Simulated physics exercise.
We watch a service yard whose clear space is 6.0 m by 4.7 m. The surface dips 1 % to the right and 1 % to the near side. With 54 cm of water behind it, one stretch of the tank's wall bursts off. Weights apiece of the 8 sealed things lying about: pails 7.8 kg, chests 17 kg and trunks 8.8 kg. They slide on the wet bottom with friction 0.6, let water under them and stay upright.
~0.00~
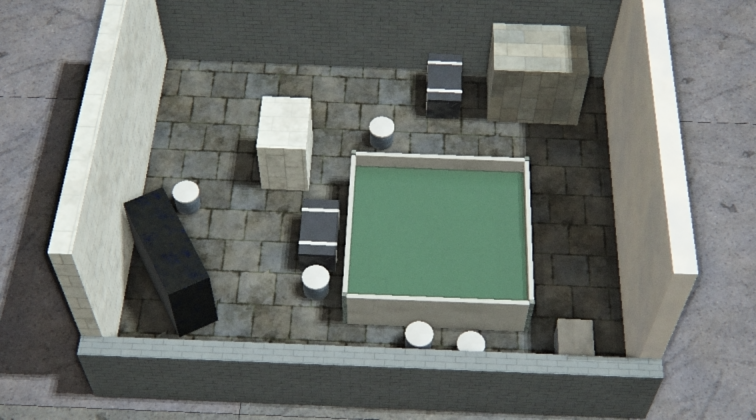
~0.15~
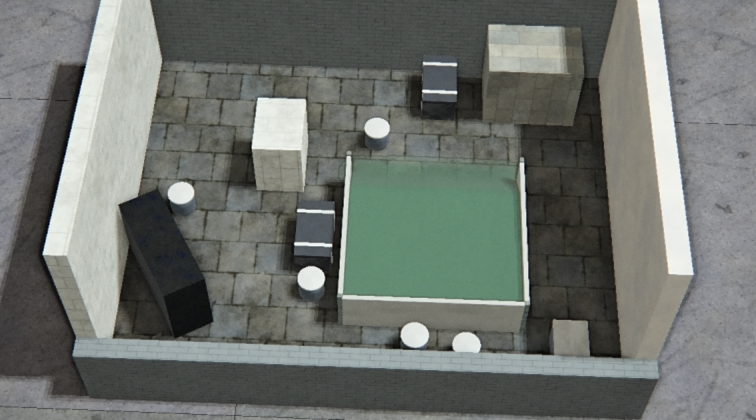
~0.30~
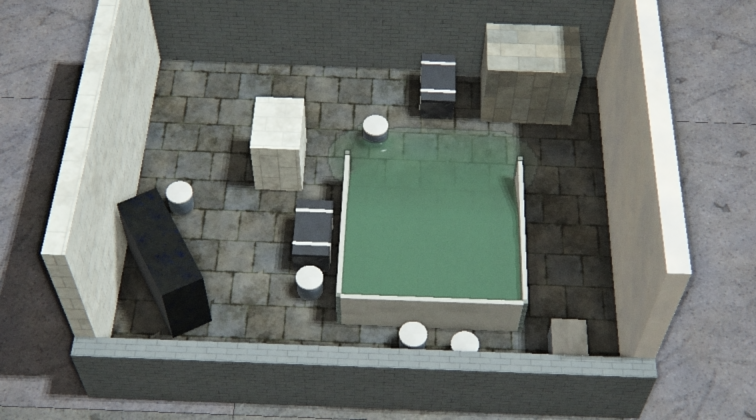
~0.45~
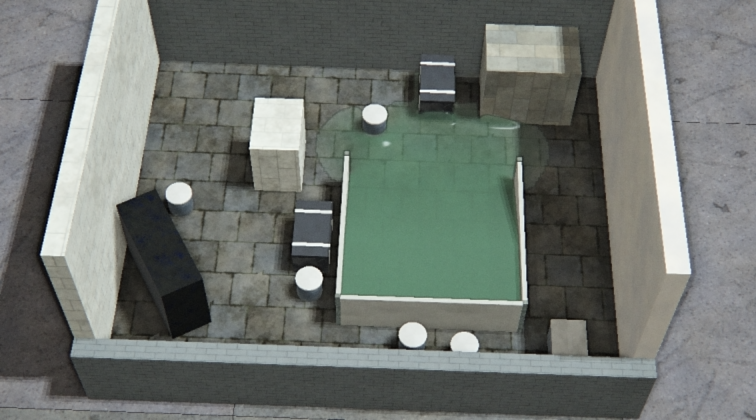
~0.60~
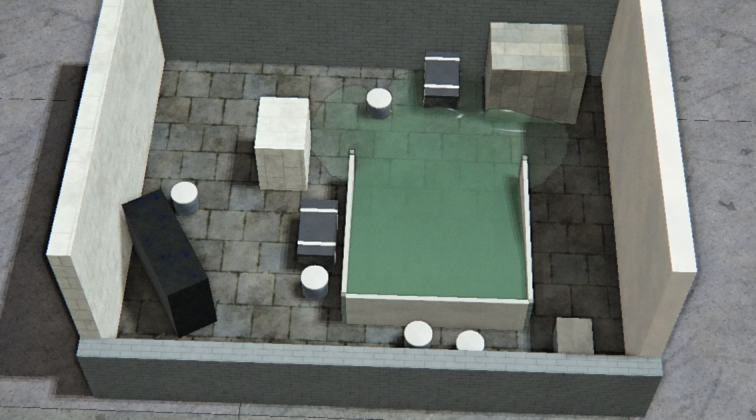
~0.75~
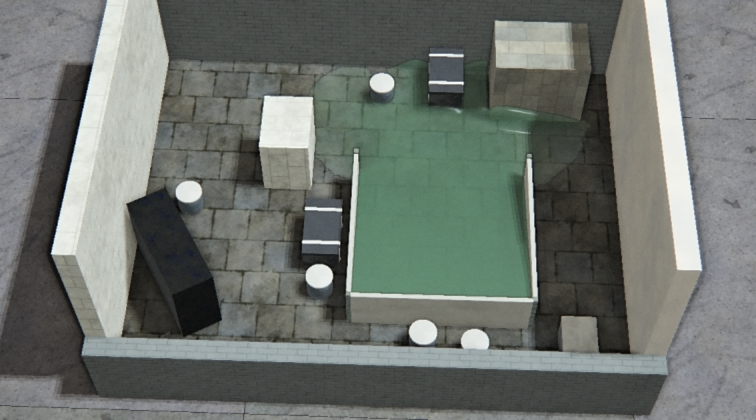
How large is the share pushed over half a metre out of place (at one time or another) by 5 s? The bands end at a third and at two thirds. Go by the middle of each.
Share: From one to two thirds.
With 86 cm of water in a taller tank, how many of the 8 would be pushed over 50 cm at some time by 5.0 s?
In that case 6 of them.
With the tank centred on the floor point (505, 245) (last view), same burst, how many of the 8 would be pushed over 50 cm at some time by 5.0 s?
Then 5.
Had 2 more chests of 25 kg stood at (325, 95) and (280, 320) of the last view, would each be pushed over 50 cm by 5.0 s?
In that order: Over, under.
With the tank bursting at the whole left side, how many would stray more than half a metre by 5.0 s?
Then 7.
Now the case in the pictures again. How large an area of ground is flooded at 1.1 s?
About 10.5 m2.
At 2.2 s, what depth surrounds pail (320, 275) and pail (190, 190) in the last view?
Roughly 0 and 0 cm.
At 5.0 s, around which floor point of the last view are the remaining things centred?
Near (350, 289).
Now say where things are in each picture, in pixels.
The first frame shows a pail at (382, 126), on the bottom; a trunk at (444, 77) rests on the ground; 4.2 m2 under water; 0 of 8 have shifted.
The second frame shows a pail at (377, 128), on the bottom; a trunk at (440, 78), on the bottom; 5.2 m2 under water; 0 of 8 have shifted.
The third frame shows a pail at (375, 125), on the bottom, 3 cm from its start; a trunk at (438, 77), on the bottom; water covers 6.3 m2; 0 of 8 have shifted.
The fourth frame shows a pail at (375, 114), on the bottom, 23 cm from its start; a trunk at (437, 77) rests on the ground; 7.5 m2 under water; 1 of 8 have shifted.
The fifth frame shows a pail at (379, 98), on the bottom, 48 cm from its start; a trunk at (442, 72) rests on the ground, 5 cm from its start; 8.6 m2 under water; 1 of 8 have shifted.
The sixth frame shows a pail at (382, 83), on the bottom, 71 cm from its start; a trunk at (446, 69) floats, 5 cm from its start; water covers 9.5 m2; 2 of 8 have shifted.
After 1.1 s 1 of 8 are over 50 cm from their spots; 2 afloat.
After 2.2 s 2 of 8 are over 50 cm from their spots; 1 afloat.
After 3.5 s 2 of 8 are over 50 cm from their spots; 2 afloat.
After 5.0 s 3 of 8 are over 50 cm from their spots, and 3 have been at some point; 3 afloat.
